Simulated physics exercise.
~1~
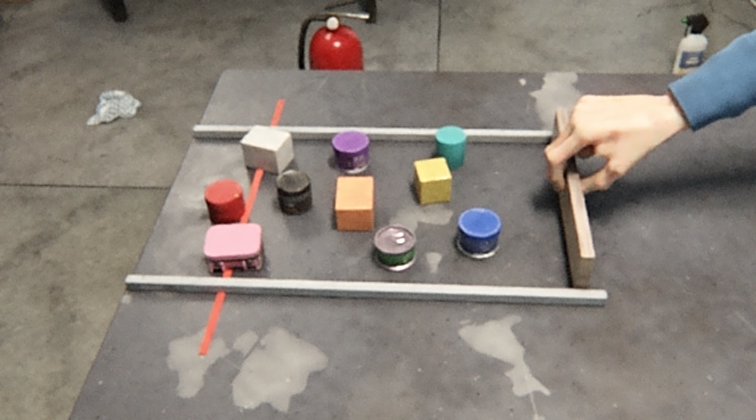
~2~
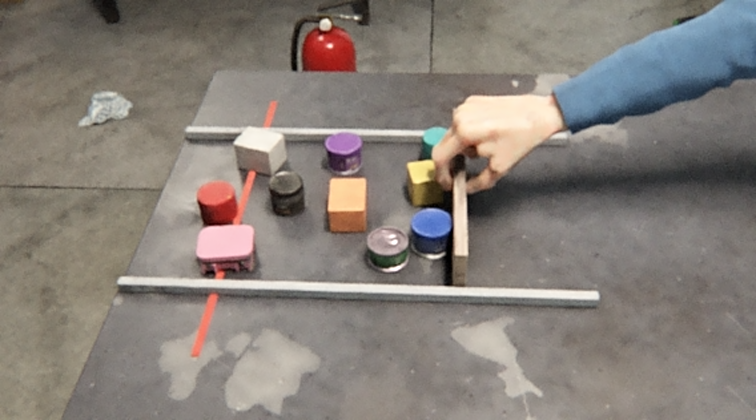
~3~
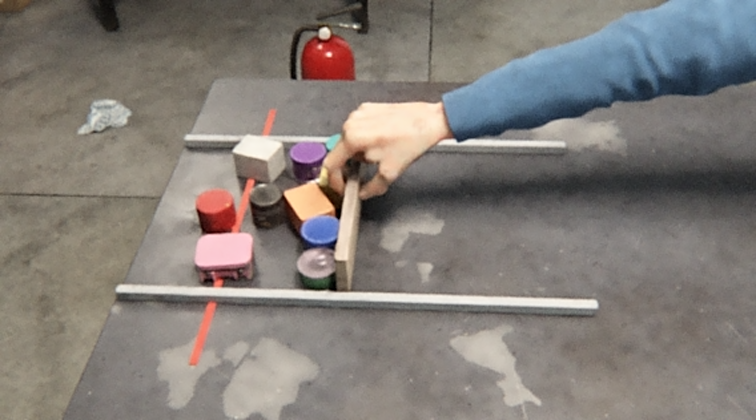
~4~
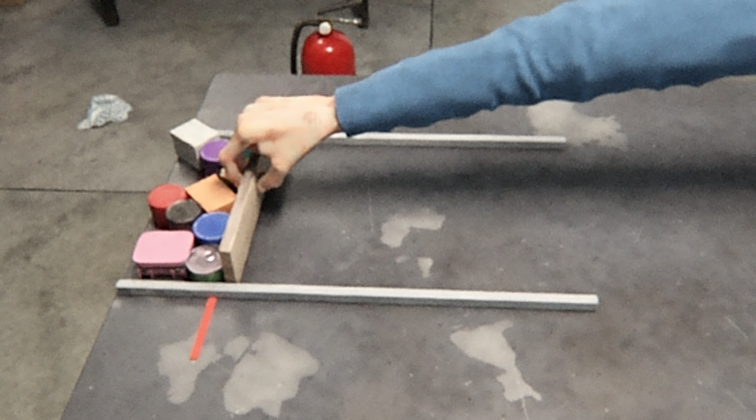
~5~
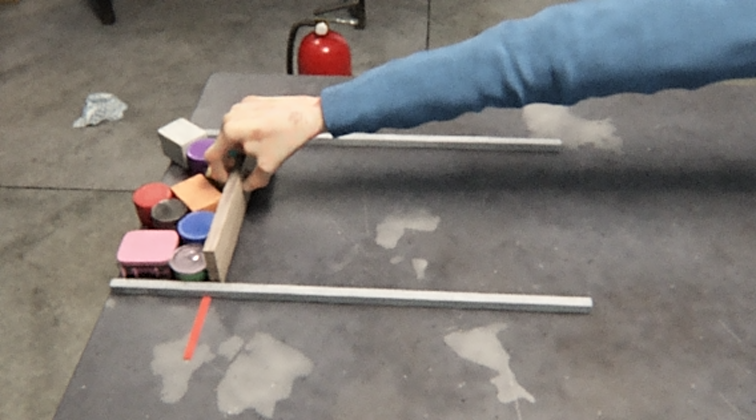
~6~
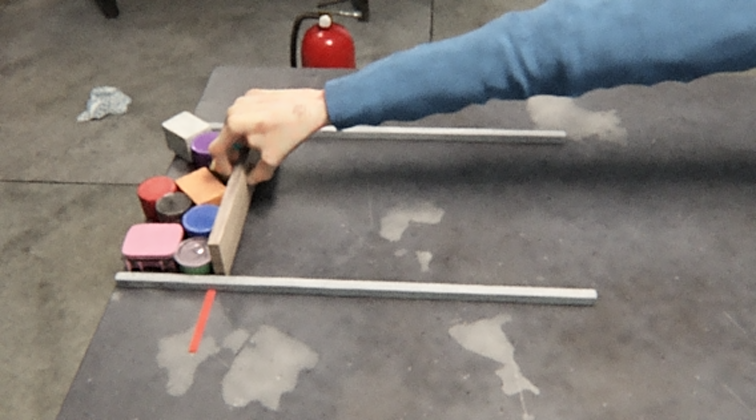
A hand slides a wooden board left, bunching colourful blocks and pots together near the table's edge.
